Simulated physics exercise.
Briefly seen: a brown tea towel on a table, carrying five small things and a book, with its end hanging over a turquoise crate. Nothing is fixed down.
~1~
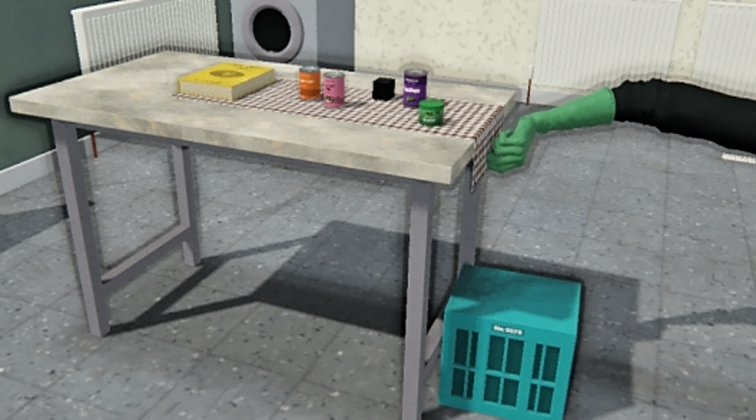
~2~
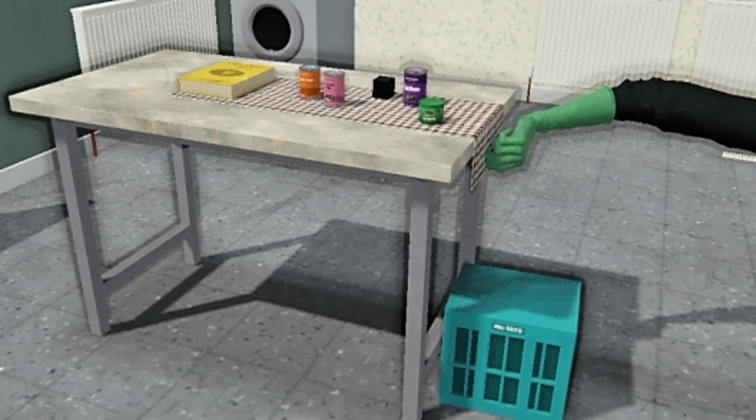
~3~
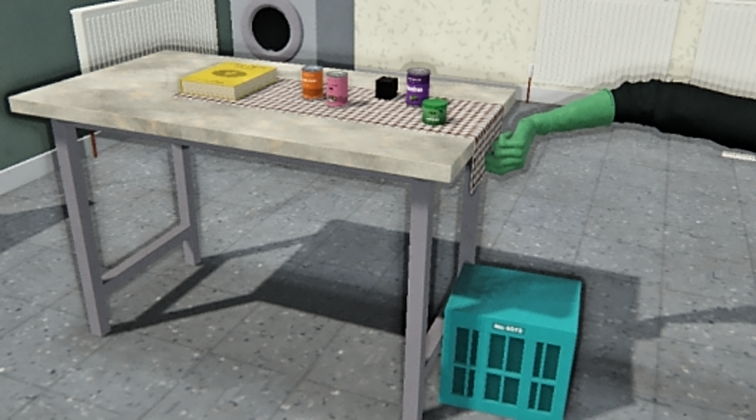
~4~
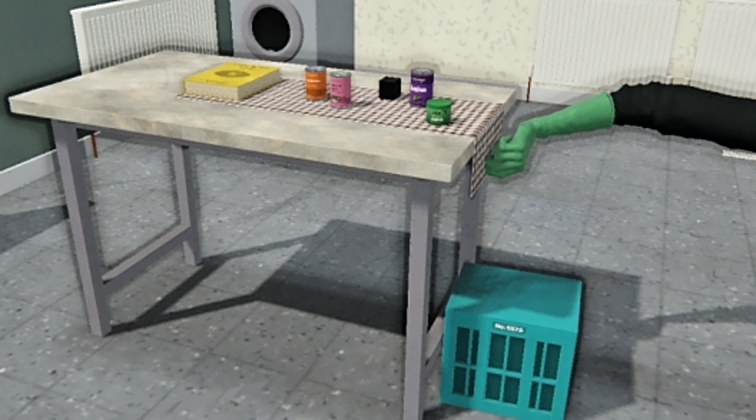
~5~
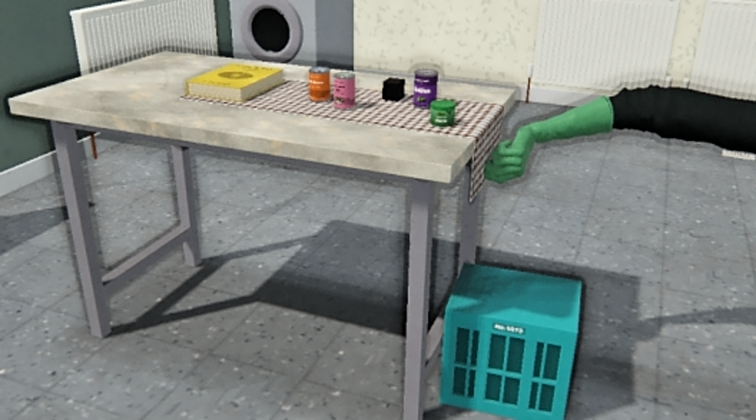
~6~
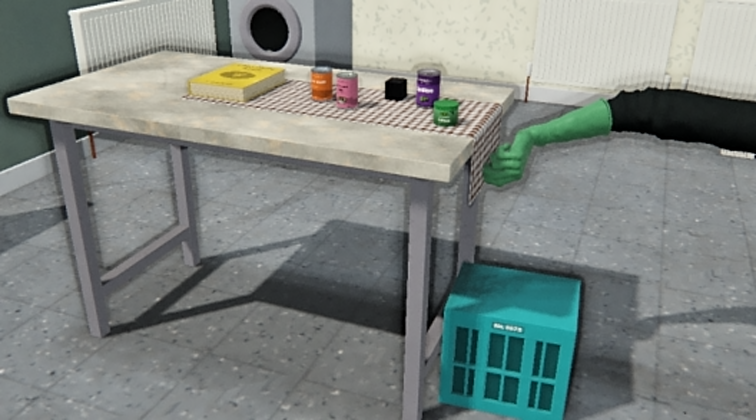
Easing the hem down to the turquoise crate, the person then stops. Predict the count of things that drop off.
Three leave.
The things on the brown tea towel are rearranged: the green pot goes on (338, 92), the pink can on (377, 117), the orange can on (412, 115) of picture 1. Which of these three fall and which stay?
Note: Green pot kept on top; pink can lost; orange can lost.
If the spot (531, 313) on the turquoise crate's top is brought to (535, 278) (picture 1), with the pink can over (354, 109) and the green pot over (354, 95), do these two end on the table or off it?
The pink can survives; the green pot does not fall.
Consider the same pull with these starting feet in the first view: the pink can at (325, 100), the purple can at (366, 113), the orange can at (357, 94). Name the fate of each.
Start with the pink can, which is kept; next the purple can, which is lost; last the orange can, which is kept.
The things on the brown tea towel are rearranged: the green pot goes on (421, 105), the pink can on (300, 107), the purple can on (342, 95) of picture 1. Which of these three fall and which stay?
Here's the result: The green pot leaves the top, the pink can remains in place and the purple can remains in place.
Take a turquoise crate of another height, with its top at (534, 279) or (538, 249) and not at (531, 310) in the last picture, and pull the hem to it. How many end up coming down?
Counting them gives 2 and 1.
Soon after, hem near (481, 258); green pot and purple can gone.
Then, hem on the crate; green pot, purple can and black cube gone.
At rest, hem on the crate; green pot, purple can and black cube gone. It carries off three.
